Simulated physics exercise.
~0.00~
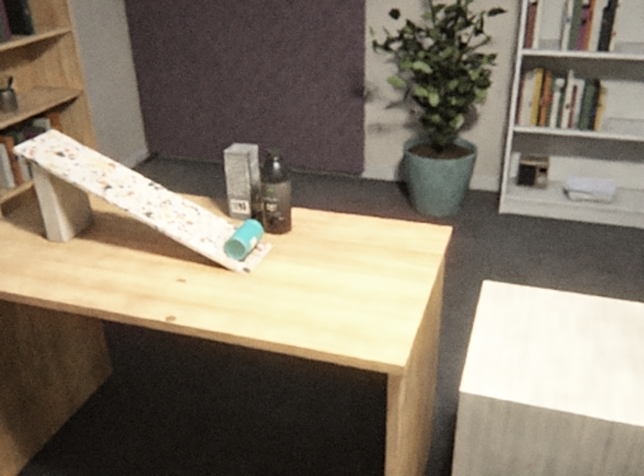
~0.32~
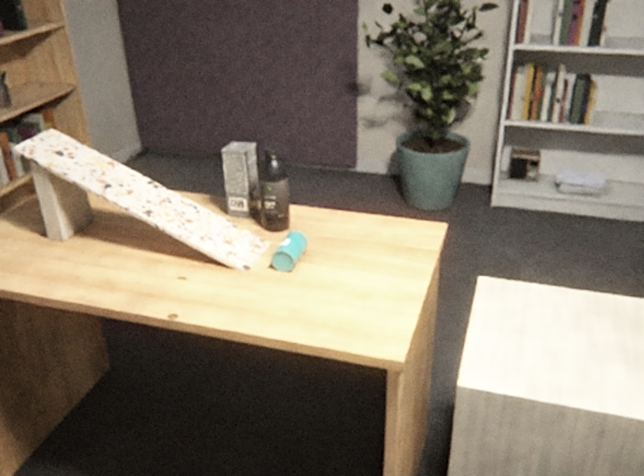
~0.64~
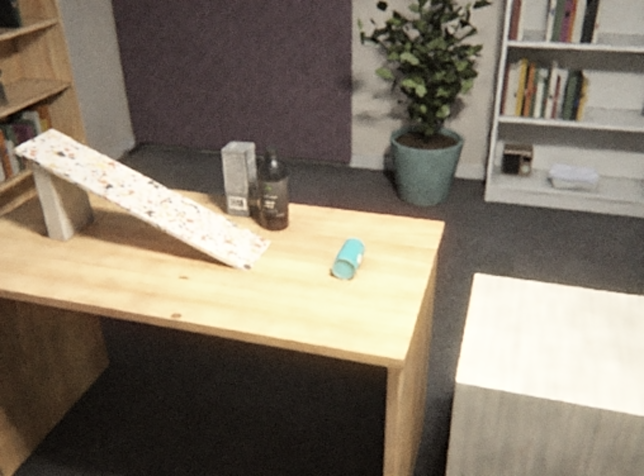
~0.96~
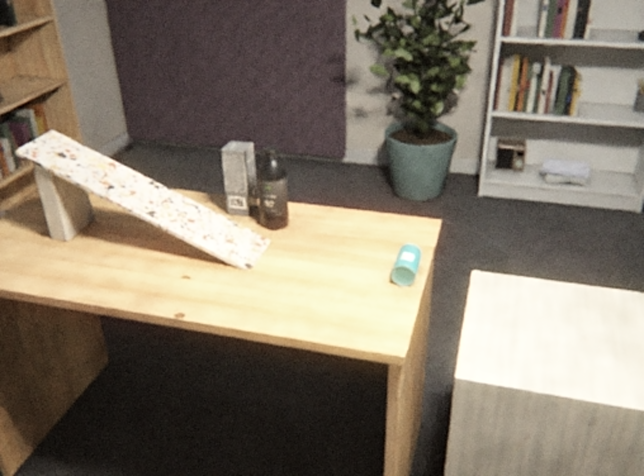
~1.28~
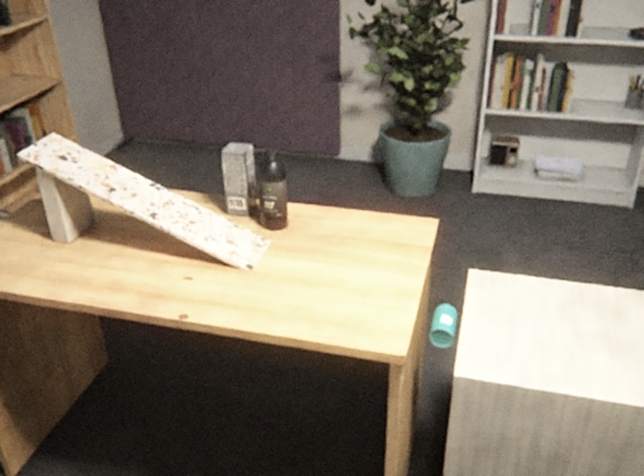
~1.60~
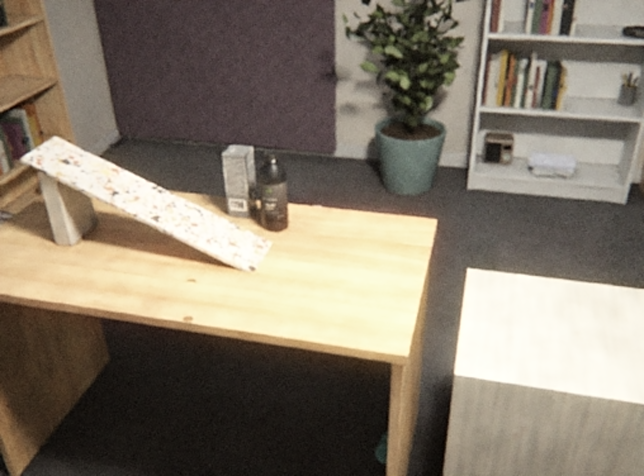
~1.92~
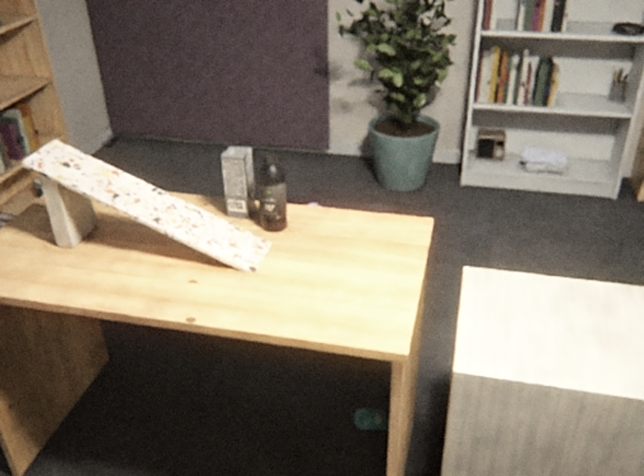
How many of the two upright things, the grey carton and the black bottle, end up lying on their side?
None of them do. The grey carton and the black bottle both stay standing on the table.
A turquoise jar rolls off the ramp, crosses the table and drops into the gap.
